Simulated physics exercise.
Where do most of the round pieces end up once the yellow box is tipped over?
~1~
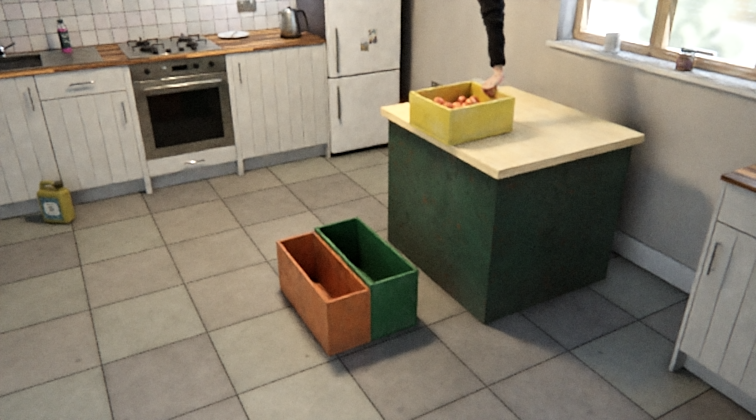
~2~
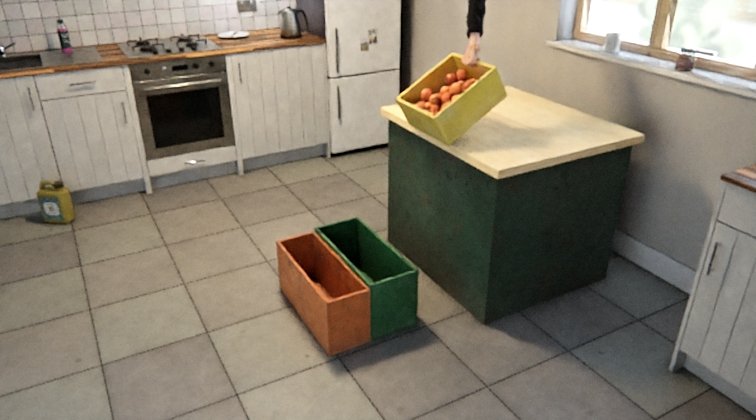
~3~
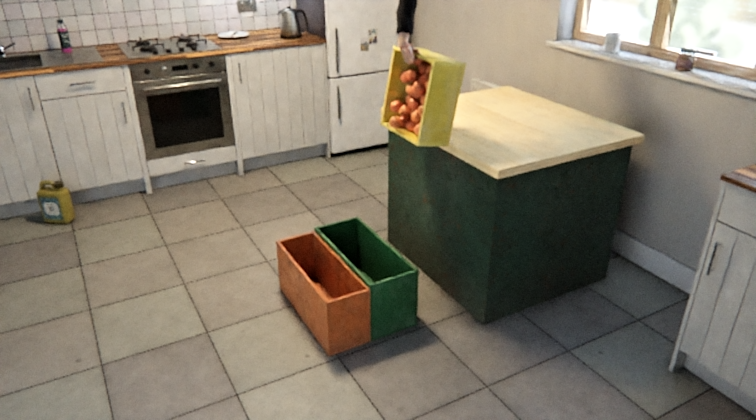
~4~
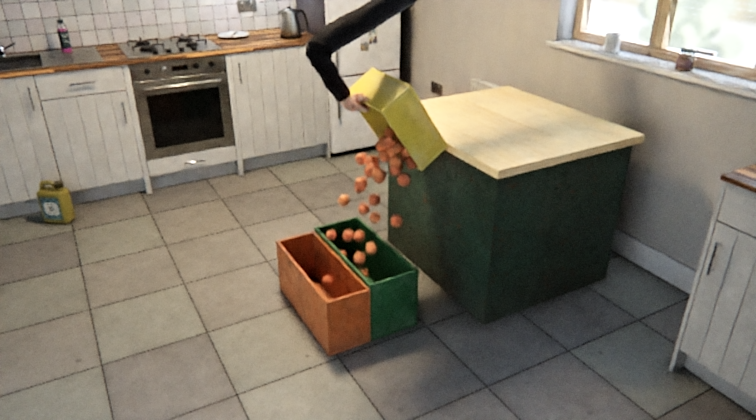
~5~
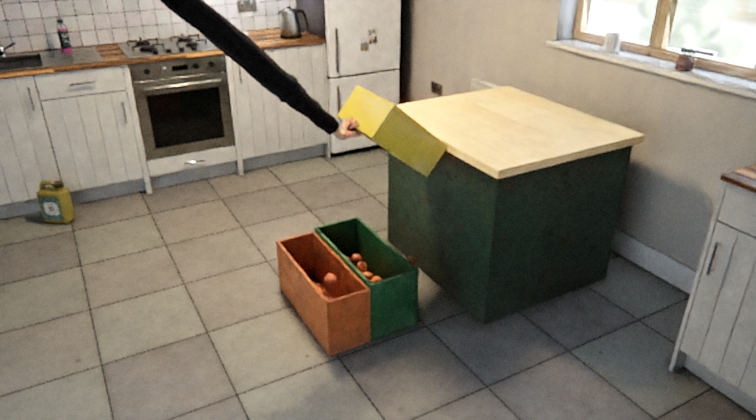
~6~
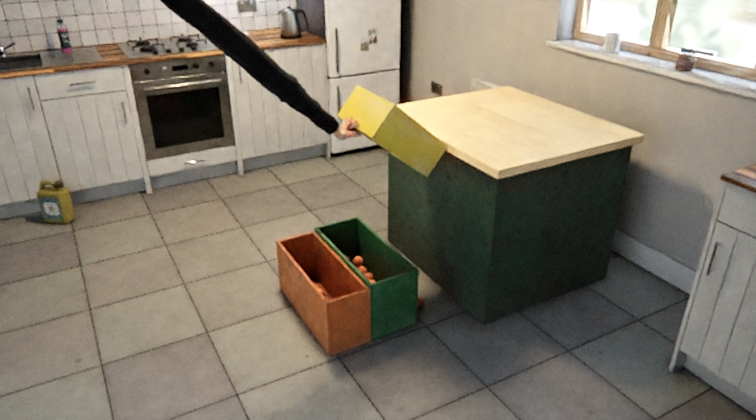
Most of them end up in the green box, the one nearer the bench.
